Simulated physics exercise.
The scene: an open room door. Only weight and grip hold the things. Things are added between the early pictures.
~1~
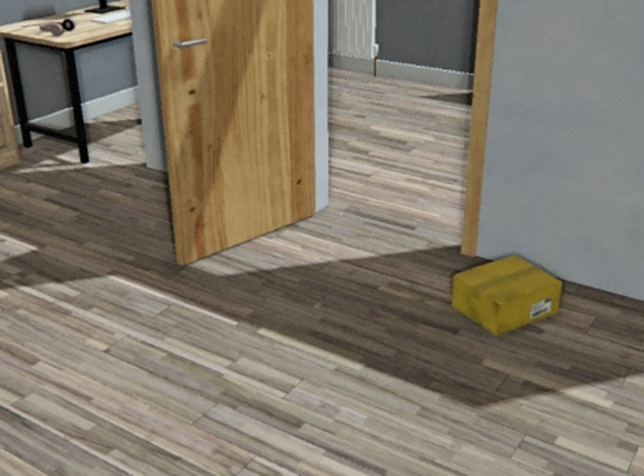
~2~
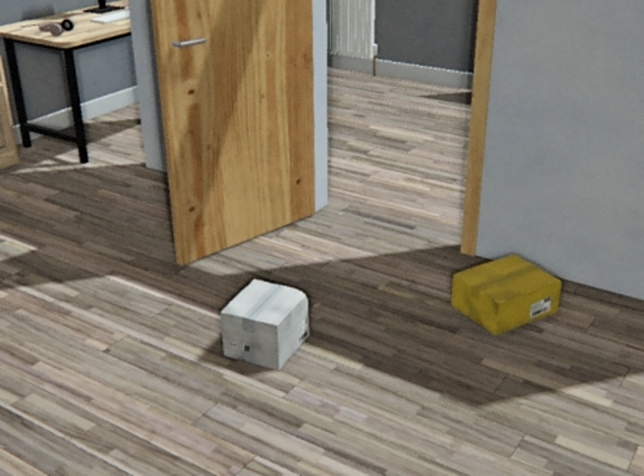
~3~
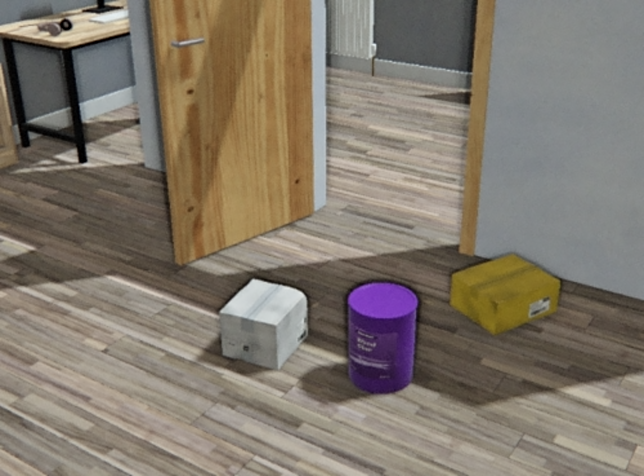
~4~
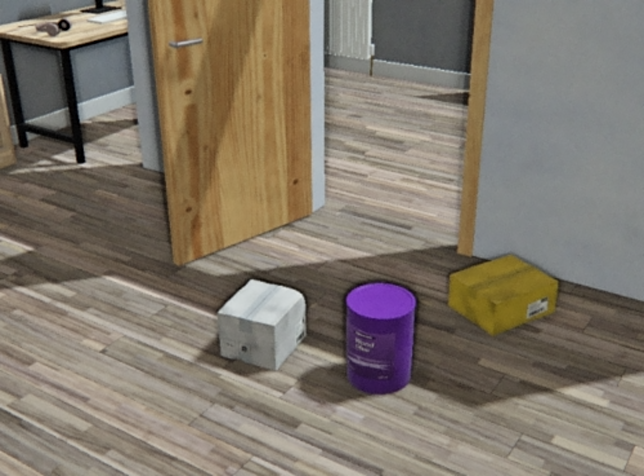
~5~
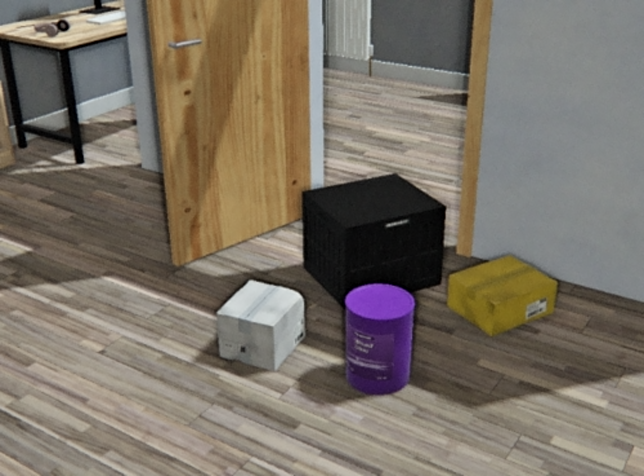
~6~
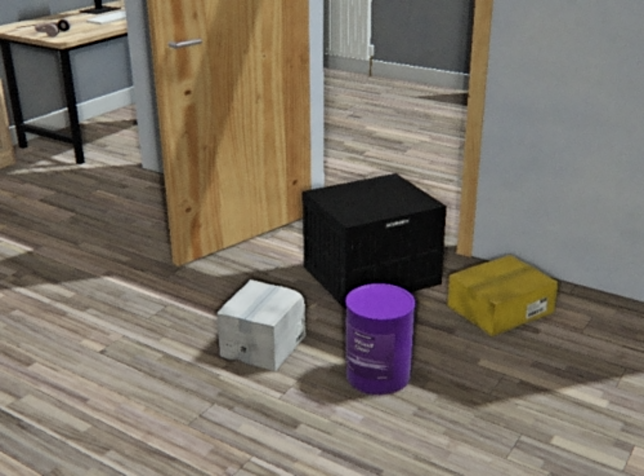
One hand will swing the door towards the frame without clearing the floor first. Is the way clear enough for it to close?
It is blocked.
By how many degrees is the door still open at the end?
Some 50° open.
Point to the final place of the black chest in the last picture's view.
Near (398, 239).
Then, 0.50 s on from there, door 93° open.
Then, 0.90 s on from there, door 66° open.
Then, 1.10 s on from there, door 55° open; black chest shifted a little near (384, 239).
Then, 1.20 s on from there, door 52° open; black chest shifted a little near (391, 239).
In the end, door 48° open; all 4 unmoved. At the end, from the last picture's camera, black chest near (398, 239).
